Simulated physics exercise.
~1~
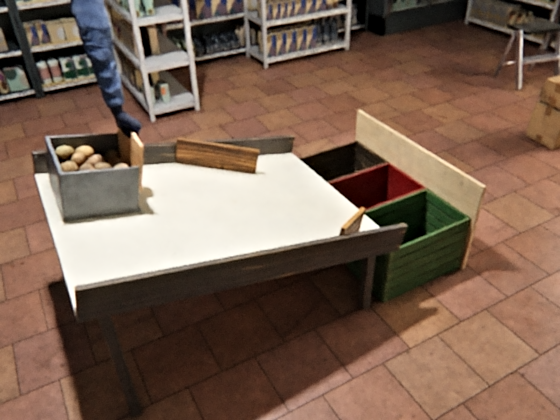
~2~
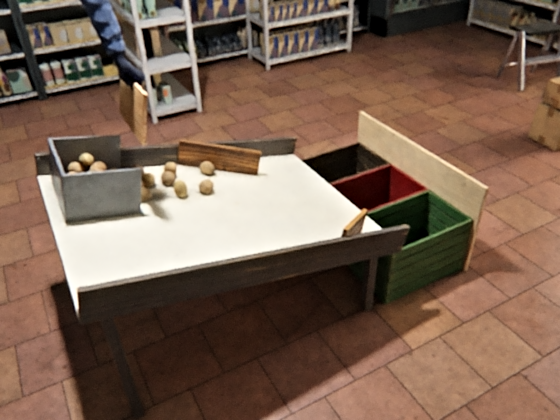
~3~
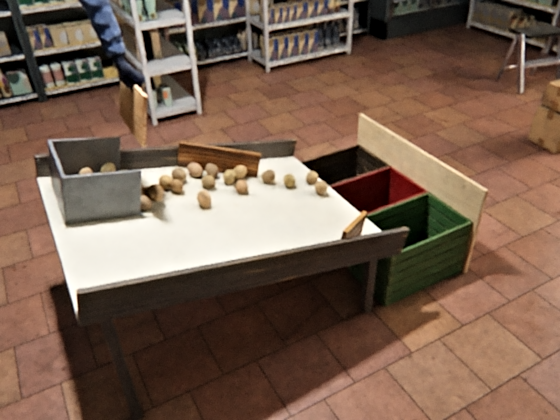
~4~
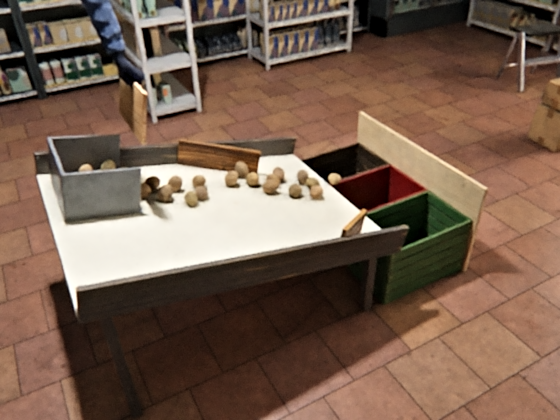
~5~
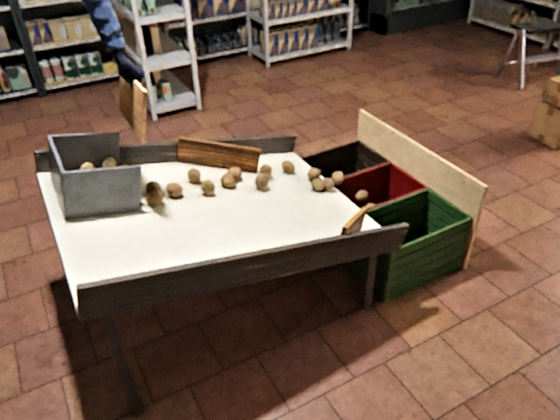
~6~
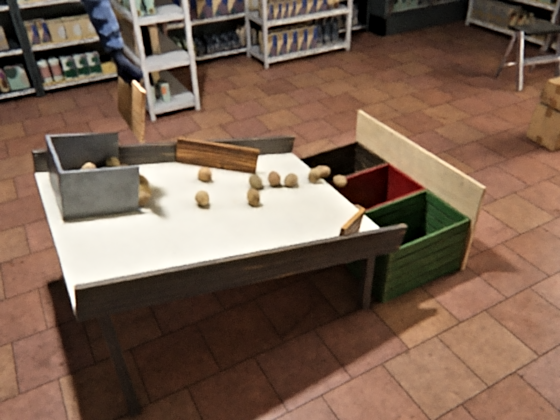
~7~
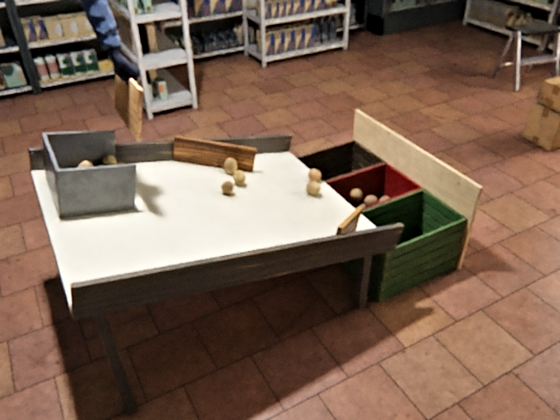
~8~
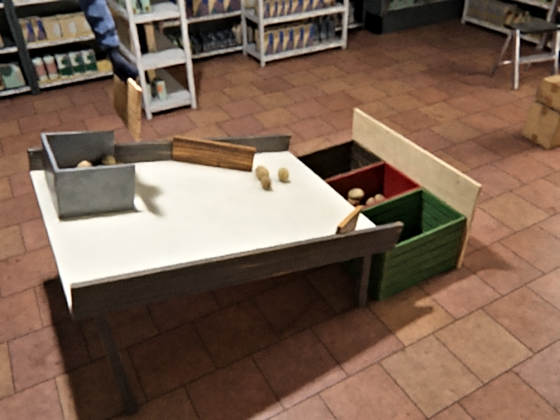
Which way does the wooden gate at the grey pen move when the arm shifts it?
The gate moves up, clear of the pen, and it stays raised there while the pieces roll out.
